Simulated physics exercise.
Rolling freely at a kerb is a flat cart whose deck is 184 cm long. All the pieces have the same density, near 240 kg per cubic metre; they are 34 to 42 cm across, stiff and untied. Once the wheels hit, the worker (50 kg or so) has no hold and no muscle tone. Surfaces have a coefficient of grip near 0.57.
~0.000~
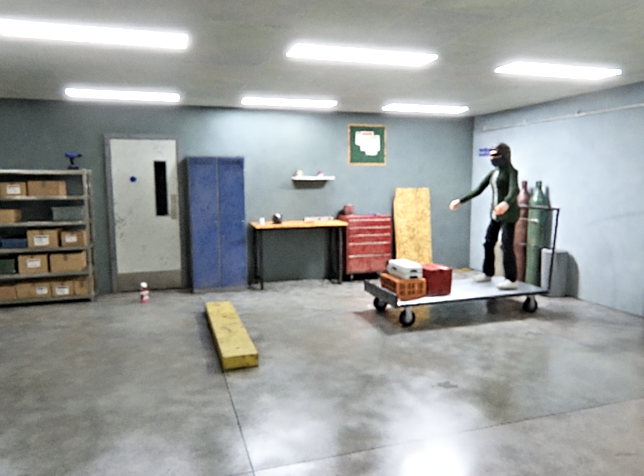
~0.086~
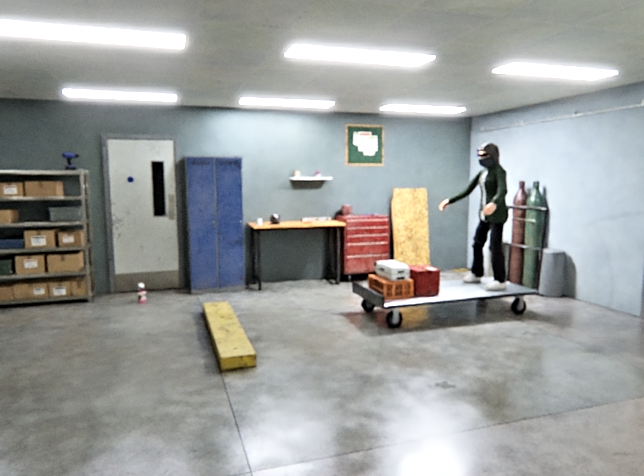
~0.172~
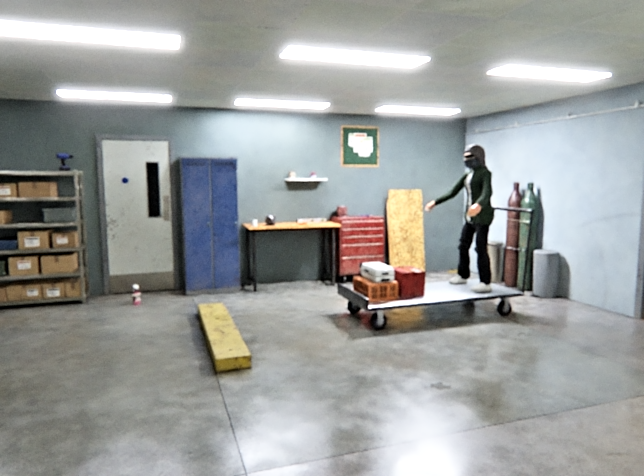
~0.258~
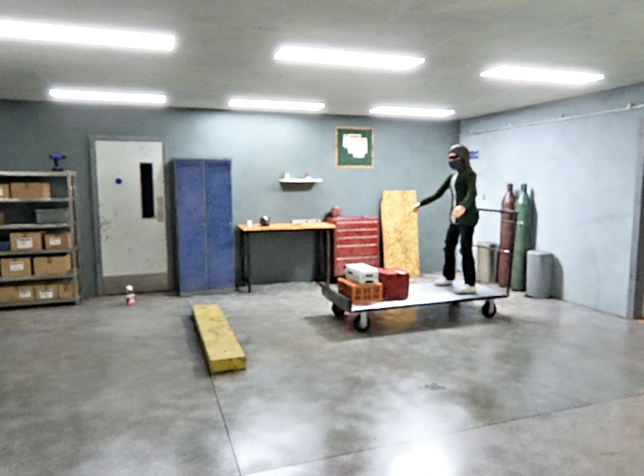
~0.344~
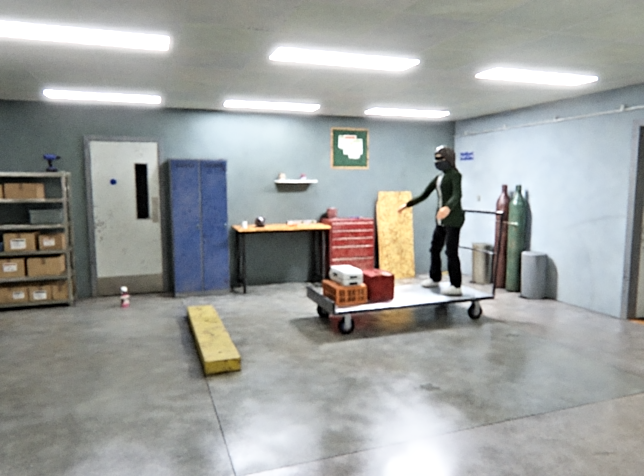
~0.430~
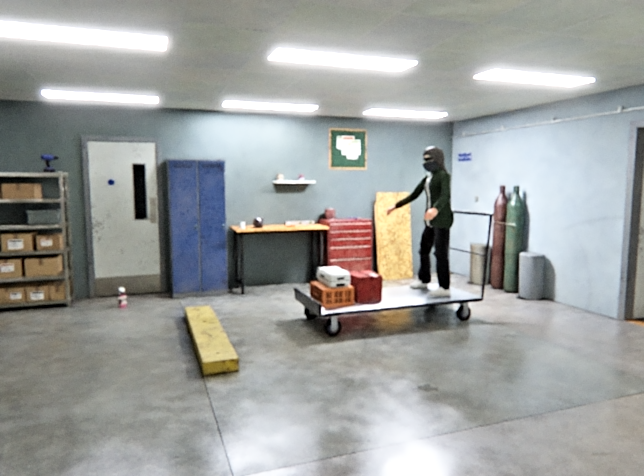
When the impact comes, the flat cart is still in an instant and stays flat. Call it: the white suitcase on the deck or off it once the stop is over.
On.
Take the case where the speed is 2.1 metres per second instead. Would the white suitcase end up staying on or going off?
Then the white one would not stay put.
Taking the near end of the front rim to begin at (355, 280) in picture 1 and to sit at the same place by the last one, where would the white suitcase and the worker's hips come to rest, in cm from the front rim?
In that case white 20 behind, hips 120 behind.
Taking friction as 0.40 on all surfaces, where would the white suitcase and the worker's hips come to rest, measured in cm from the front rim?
With that grip, white stops 40 cm past and the hips 120 cm behind the front rim.
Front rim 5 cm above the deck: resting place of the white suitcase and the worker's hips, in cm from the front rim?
The white item would stop 10 cm behind the front rim, and the hips 120 cm behind it.
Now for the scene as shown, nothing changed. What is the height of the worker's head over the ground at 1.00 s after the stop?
Height: Approx. 60 cm up.
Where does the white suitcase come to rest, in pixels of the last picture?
Resting point approx. (222, 285).
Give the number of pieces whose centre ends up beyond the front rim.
0 of them.
After 1.10 s the deck stops.
After 1.35 s the white suitcase is 10 cm behind the rim, tilted 0°, near (222, 285) in the last picture's view.
After 1.65 s the white suitcase is 9 cm behind the rim, tilted 0°, near (222, 285) in the last picture's view.
After 2.10 s the white suitcase is 9 cm behind the rim, tilted 0°, near (222, 285) in the last picture's view.
When all is still (2.3 s), nothing is past the rim; behind it, orange crate, red carton, white suitcase and the worker's hips.
